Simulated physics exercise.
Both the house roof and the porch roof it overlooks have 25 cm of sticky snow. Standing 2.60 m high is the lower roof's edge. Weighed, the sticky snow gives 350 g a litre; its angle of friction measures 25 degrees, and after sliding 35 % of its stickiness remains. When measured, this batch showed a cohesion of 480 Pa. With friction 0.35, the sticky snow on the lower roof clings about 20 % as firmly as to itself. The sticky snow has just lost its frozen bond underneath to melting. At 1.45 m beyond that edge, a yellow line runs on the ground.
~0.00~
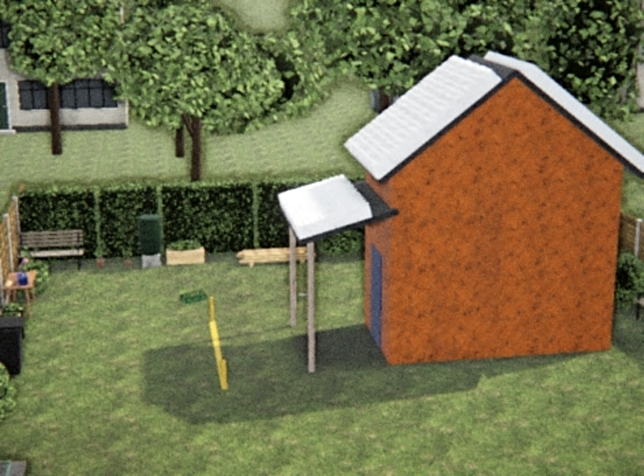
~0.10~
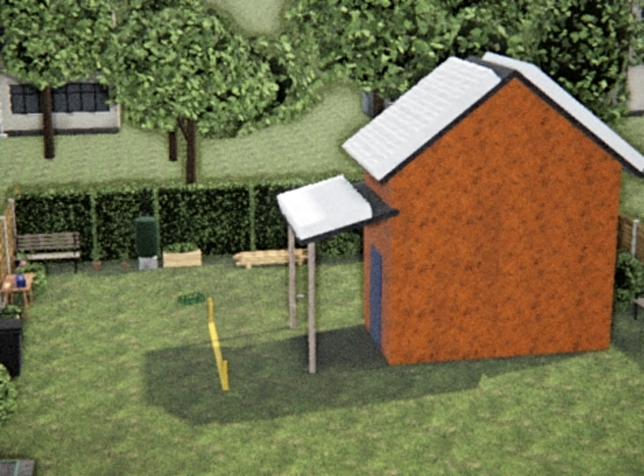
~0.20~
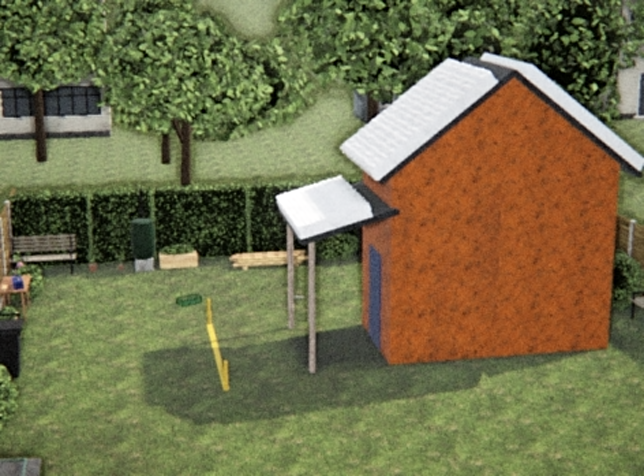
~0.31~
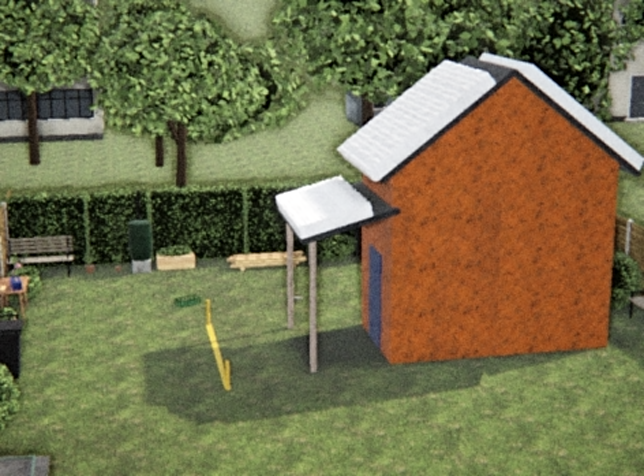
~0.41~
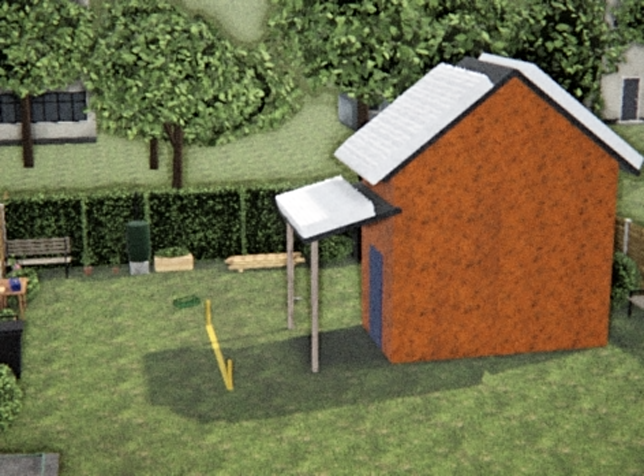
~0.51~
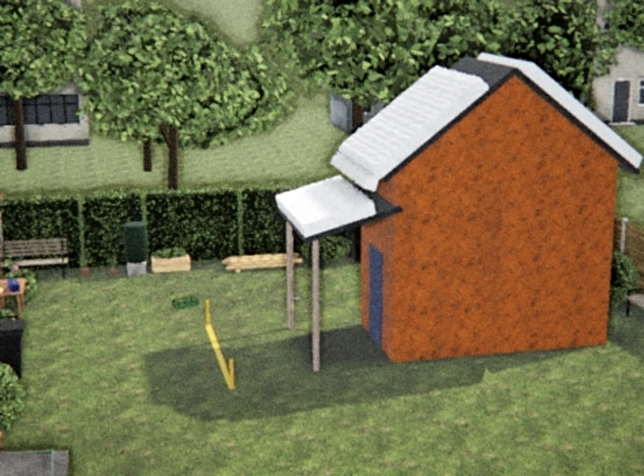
To begin with, white snow covers the roof of an orange brick house and the small porch roof beside it, above a lawn with a yellow line. The snow on the house roof slides slowly down to the left, baring a dark strip near the ridge, then pushes slightly past the edge over the porch and begins cracking.
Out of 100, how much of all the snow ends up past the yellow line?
About 31 %.
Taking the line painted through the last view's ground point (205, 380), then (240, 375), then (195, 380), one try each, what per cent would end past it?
First try around 20 per cent, second around 40 per cent, third around 14 per cent.
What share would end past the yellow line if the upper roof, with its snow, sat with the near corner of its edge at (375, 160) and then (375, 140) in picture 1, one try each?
Roughly 50 per cent first and 55 per cent second.
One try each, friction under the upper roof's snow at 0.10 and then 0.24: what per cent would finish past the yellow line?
About 55 % in the first try and about 50 % in the second.
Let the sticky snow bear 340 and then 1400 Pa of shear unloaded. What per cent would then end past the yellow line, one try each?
First 40 %, second 0 %.
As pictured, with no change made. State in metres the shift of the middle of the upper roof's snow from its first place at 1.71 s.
Distance from start: Around 2.4 m.
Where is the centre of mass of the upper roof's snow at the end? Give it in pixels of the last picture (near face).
Roughly pixel (259, 324) on the near face.
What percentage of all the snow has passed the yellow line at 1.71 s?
I'd put it at roughly 0 %.
After 1.06 s, none is below the lower edge and 0 % is past the line.
After 1.71 s, 6 % is below the lower edge and 0 % is past the line.
After 2.35 s, 54 % is below the lower edge and 12 % is past the line.
After 3.00 s, 71 % is below the lower edge and 31 % is past the line.
After 3.90 s, at the end, 72 % is below the lower edge and 31 % is past the line.
